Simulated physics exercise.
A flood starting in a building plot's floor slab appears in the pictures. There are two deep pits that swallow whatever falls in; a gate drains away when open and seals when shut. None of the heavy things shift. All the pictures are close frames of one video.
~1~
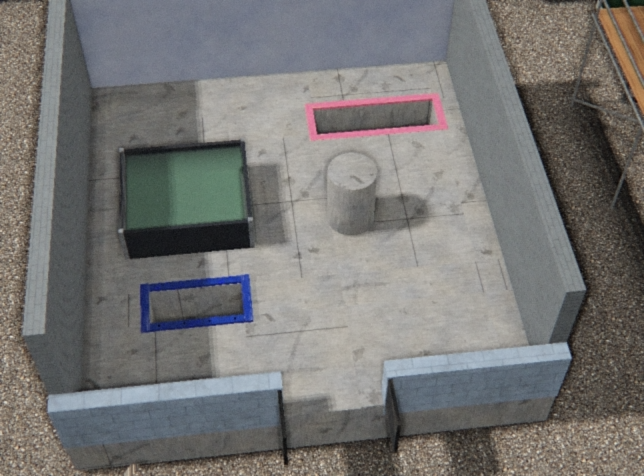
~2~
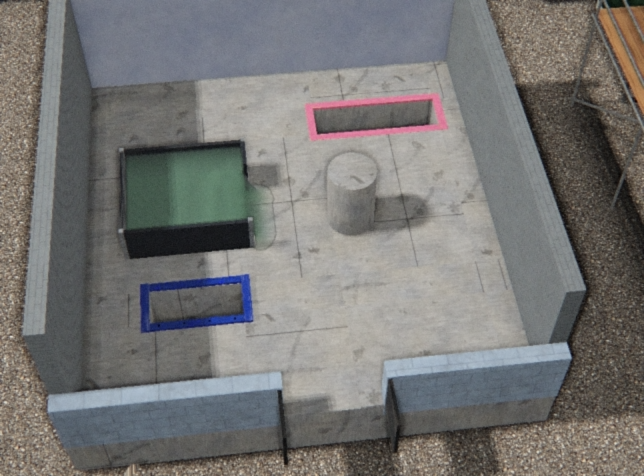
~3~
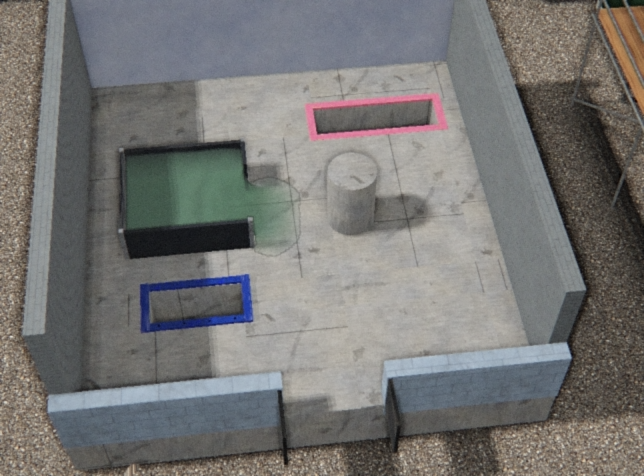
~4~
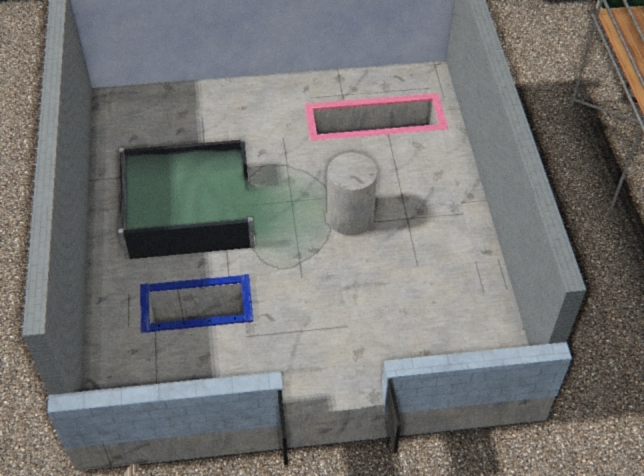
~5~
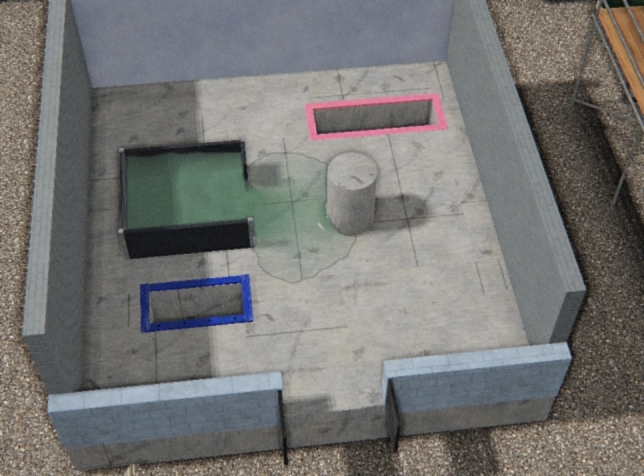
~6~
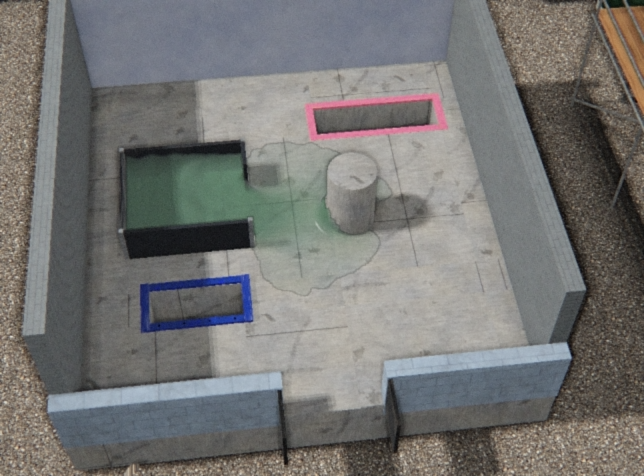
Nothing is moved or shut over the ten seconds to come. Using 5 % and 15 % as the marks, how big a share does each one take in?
Shares taken in: Gate - between 5 and 15 %; pink pit - over 15 %; blue pit - under 5 %.
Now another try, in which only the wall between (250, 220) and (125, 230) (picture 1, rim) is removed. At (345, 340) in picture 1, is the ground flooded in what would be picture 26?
I reckon that spot ends up drenched.
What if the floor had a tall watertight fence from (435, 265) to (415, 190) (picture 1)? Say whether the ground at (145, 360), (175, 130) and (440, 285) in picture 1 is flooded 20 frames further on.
First spared, second spared, third submerged.
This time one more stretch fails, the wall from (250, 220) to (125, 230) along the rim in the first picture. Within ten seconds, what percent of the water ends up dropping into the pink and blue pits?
The pink pit takes 0 per cent and the blue pit 50 per cent.
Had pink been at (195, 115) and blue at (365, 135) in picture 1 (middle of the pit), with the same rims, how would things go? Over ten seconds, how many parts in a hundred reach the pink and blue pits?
For pink, 4 in a hundred; for blue, 15 in a hundred.
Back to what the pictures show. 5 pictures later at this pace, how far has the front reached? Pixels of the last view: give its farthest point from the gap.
Somewhere close to (471, 155).
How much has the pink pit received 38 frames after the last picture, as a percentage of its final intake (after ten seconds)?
Share by then: 65 in a hundred.
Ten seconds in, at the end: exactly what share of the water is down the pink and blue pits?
Estimates: 36 % and 0 %.
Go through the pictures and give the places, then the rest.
The first picture shows the tank at (185, 188) is whole and still.
In the second picture, the front is at (260, 188), out from the gap at (247, 209).
In the third picture, the front is at (292, 191), out from the gap at (247, 210).
In the fourth picture, the front is at (324, 195), out from the gap at (247, 211).
In the fifth picture, water pours out at (247, 211) and has run to a hidden place.
In the sixth picture, water pours out at (247, 211) and has run to (381, 186).
A moment on, water covers 25 % of the floor; the gate 0 %, the pink pit 0 %, the blue pit 0 %.
Next, water covers 40 % of the floor; the gate 0 %, the pink pit 6 %, the blue pit 0 %.
Then, water covers 45 % of the floor; the gate 2 %, the pink pit 14 %, the blue pit 0 %.
Later, water covers 50 % of the floor; the gate 6 %, the pink pit 23 %, the blue pit 0 %.
In the end, water covers 60 % of the floor; the gate 11 %, the pink pit 36 %, the blue pit 0 %.
